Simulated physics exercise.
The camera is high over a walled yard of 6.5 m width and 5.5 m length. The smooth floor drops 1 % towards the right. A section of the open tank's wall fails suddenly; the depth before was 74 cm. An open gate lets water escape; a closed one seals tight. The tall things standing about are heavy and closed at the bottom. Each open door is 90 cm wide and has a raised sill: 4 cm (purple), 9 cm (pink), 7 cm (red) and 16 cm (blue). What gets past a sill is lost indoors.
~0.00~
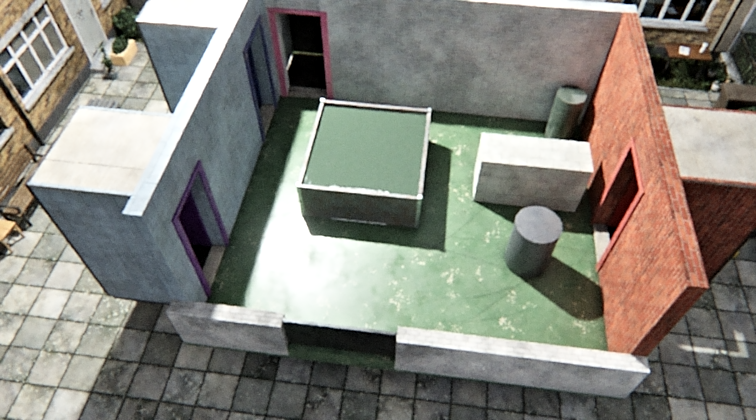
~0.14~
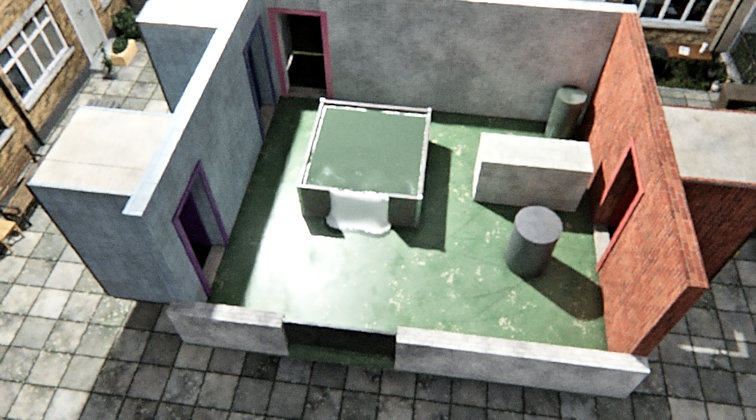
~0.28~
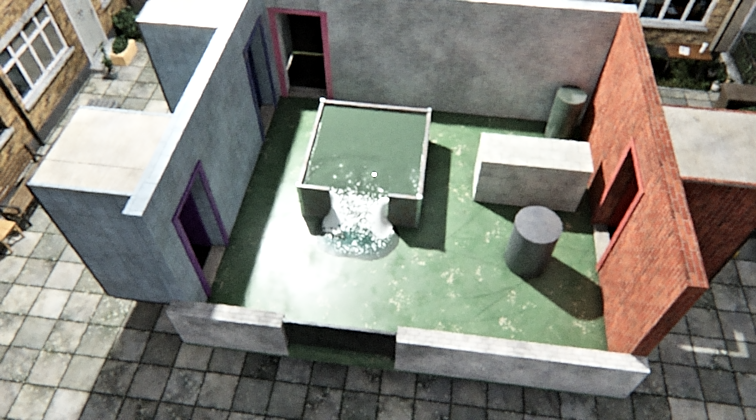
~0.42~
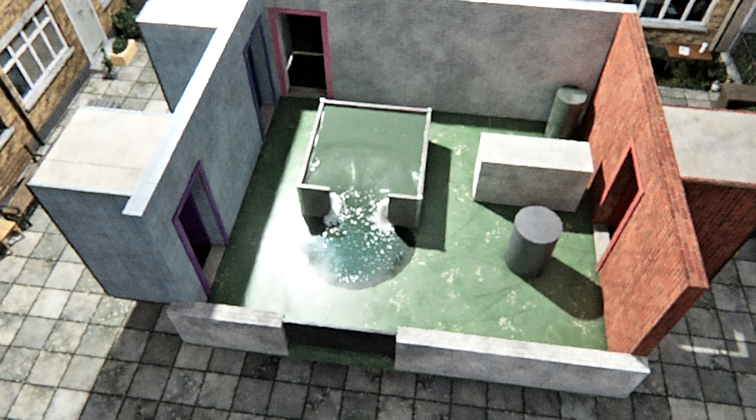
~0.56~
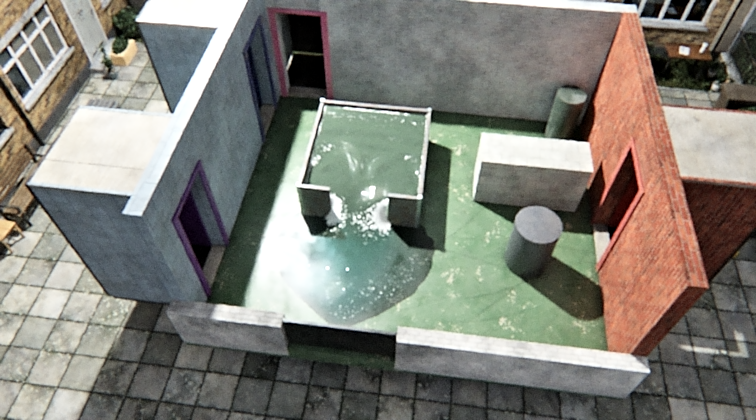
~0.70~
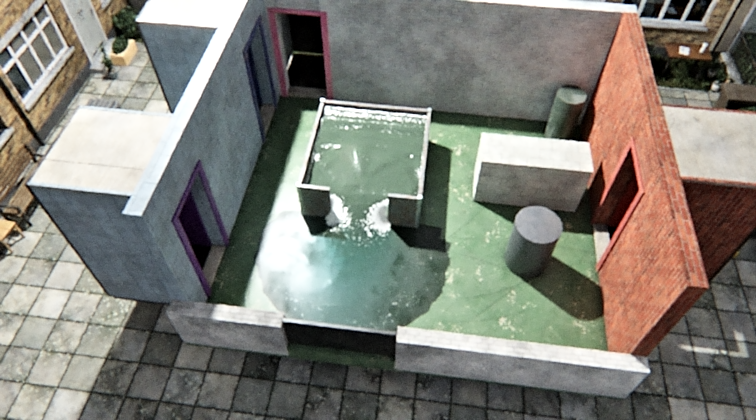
In a walled yard with a green floor, an open tank of water stands still near a pale block and grey cylinders. A section of its near wall gives way and water pours through the gap, splashing white onto the floor, then spreads outward in a widening sheet towards the low front wall.
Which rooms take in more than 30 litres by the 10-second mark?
Within that time: At the purple door it passes the limit; at the pink door it exceeds the limit; at the red door it exceeds the limit; at the blue door it does not reach the limit.
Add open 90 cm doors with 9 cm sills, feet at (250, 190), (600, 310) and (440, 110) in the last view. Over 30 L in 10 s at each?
In turn: Under, above, not over.
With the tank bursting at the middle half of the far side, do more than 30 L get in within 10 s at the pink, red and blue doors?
Then: Pink above, red under, blue above.
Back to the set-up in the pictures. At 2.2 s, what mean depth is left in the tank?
Roughly 41 cm on average.
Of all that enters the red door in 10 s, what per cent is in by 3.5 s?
Some 0 per cent by then.
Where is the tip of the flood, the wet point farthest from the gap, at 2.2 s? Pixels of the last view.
Near (611, 375).
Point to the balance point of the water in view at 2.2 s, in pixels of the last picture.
Near (364, 225).
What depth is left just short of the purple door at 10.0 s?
About 7.0 cm.
After 1.4 s water covers 30 % of the floor and is deepest (38 cm) near (332, 339); purple door 5 cm at the sill, 0 L in, pink door not reached, red door not reached, blue door not reached.
After 2.2 s water covers 35 % of the floor and is deepest (41 cm) near (211, 323); purple door 16 cm at the sill, 11 L in, pink door not reached, red door not reached, blue door not reached.
After 3.5 s water covers 55 % of the floor and is deepest (28 cm) near (599, 373); purple door 15 cm at the sill, 89 L in, pink door not reached, red door 9 cm at the sill, 0 L in, blue door not reached.
After 6.0 s water covers 85 % of the floor and is deepest (22 cm) near (611, 375); purple door 13 cm at the sill, 207 L in, pink door 14 cm at the sill, 32 L in, red door 11 cm at the sill, 13 L in, blue door 5 cm at the sill, 0 L in.
After 10.0 s water covers 100 % of the floor and is deepest (14 cm) near (587, 372); purple door 7 cm at the sill, 275 L in, pink door 8 cm at the sill, 55 L in, red door 12 cm at the sill, 57 L in, blue door 7 cm at the sill, 0 L in.
